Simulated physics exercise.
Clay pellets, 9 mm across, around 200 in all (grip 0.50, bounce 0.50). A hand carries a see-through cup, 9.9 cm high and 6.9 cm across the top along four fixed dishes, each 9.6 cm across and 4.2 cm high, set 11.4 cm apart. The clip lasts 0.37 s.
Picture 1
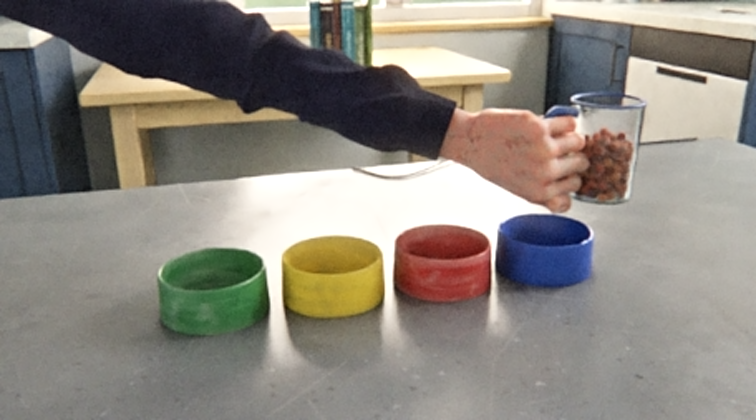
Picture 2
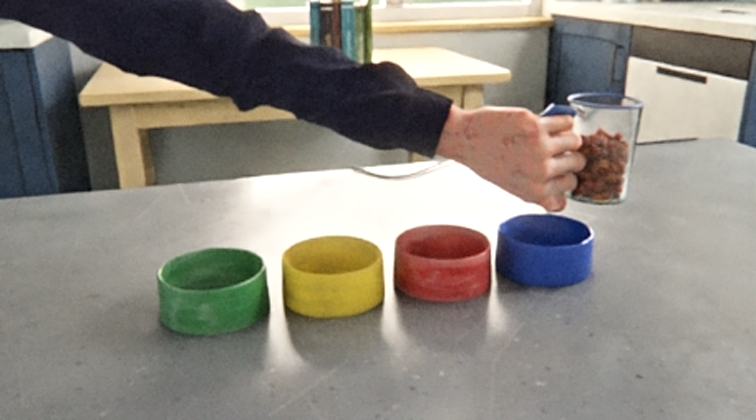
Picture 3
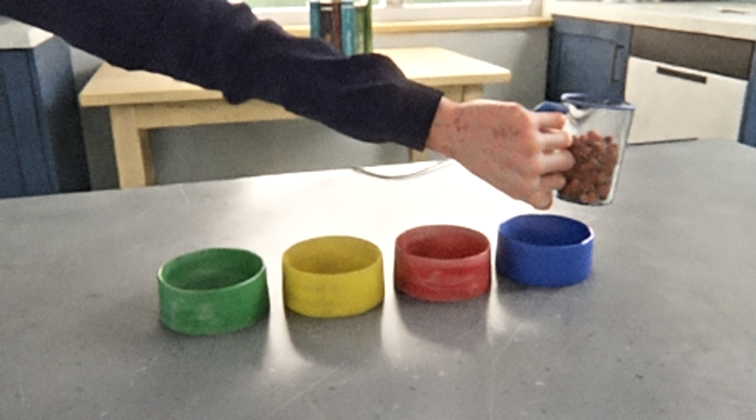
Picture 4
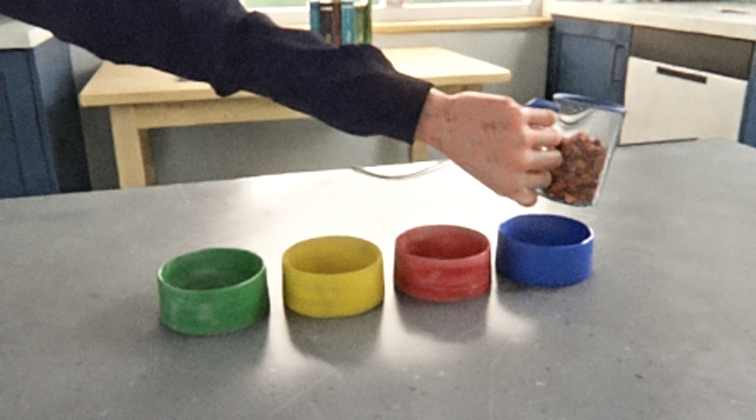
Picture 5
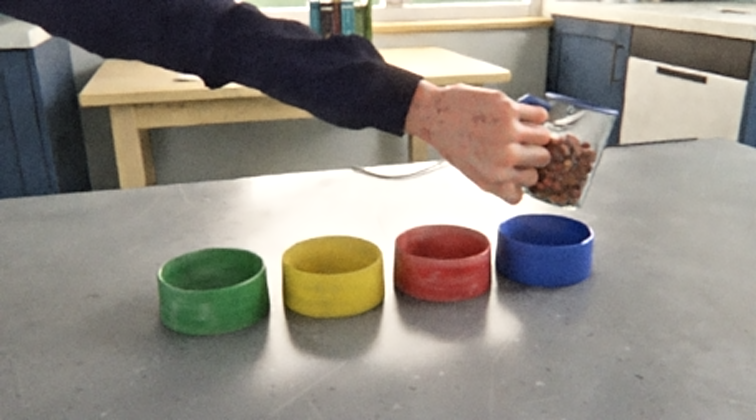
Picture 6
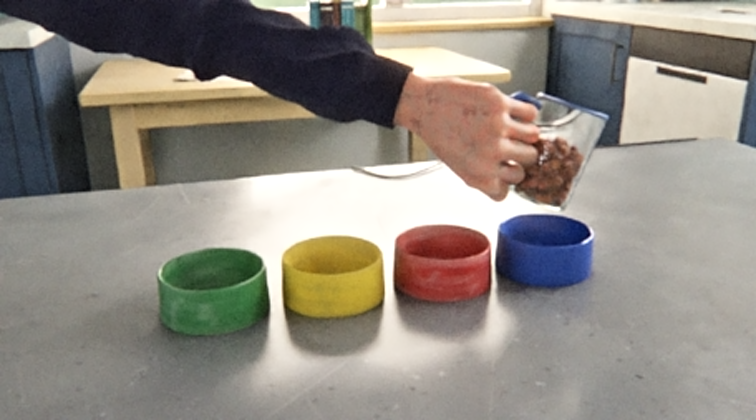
A hand in a dark sleeve reaches in from the upper left over a grey tabletop, seen from the front and slightly above, with a wooden table behind. It holds a clear cup of reddish-brown pellets above a row of green, yellow, red and blue dishes, left to right. The hand moves the cup slowly left, gradually tilting it, while the dishes and camera stay still.
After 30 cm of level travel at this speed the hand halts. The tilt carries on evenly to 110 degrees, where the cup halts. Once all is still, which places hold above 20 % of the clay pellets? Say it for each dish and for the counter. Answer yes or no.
Red dish: No; blue dish: No; green dish: No; yellow dish: Yes; on the counter: Yes.
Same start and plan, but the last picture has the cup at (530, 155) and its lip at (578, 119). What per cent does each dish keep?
Red 10, blue 0, green 0, yellow 50.
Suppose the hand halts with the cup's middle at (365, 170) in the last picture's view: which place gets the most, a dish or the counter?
Most goes to: Red.
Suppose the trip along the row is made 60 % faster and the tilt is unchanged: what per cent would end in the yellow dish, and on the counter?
In that case yellow 60; counter 40.
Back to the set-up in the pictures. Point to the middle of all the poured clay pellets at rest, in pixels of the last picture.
Around (367, 278).
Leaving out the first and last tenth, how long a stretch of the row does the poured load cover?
About 8 cm.
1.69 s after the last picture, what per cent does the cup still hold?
Roughly 75 per cent.
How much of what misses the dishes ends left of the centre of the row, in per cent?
About 40 per cent.
Then, 0.69 s after the last picture, tilt 61 degrees; cup holds 100 %.
Then, 1.16 s after the last picture, tilt 90 degrees; cup holds 100 %.
Then, 1.69 s after the last picture, tilt 110 degrees; cup holds 75 %, yellow 20 %.
In the end, red 5 %, blue 0 %, green 0 %, yellow 55 %, counter 40 %.
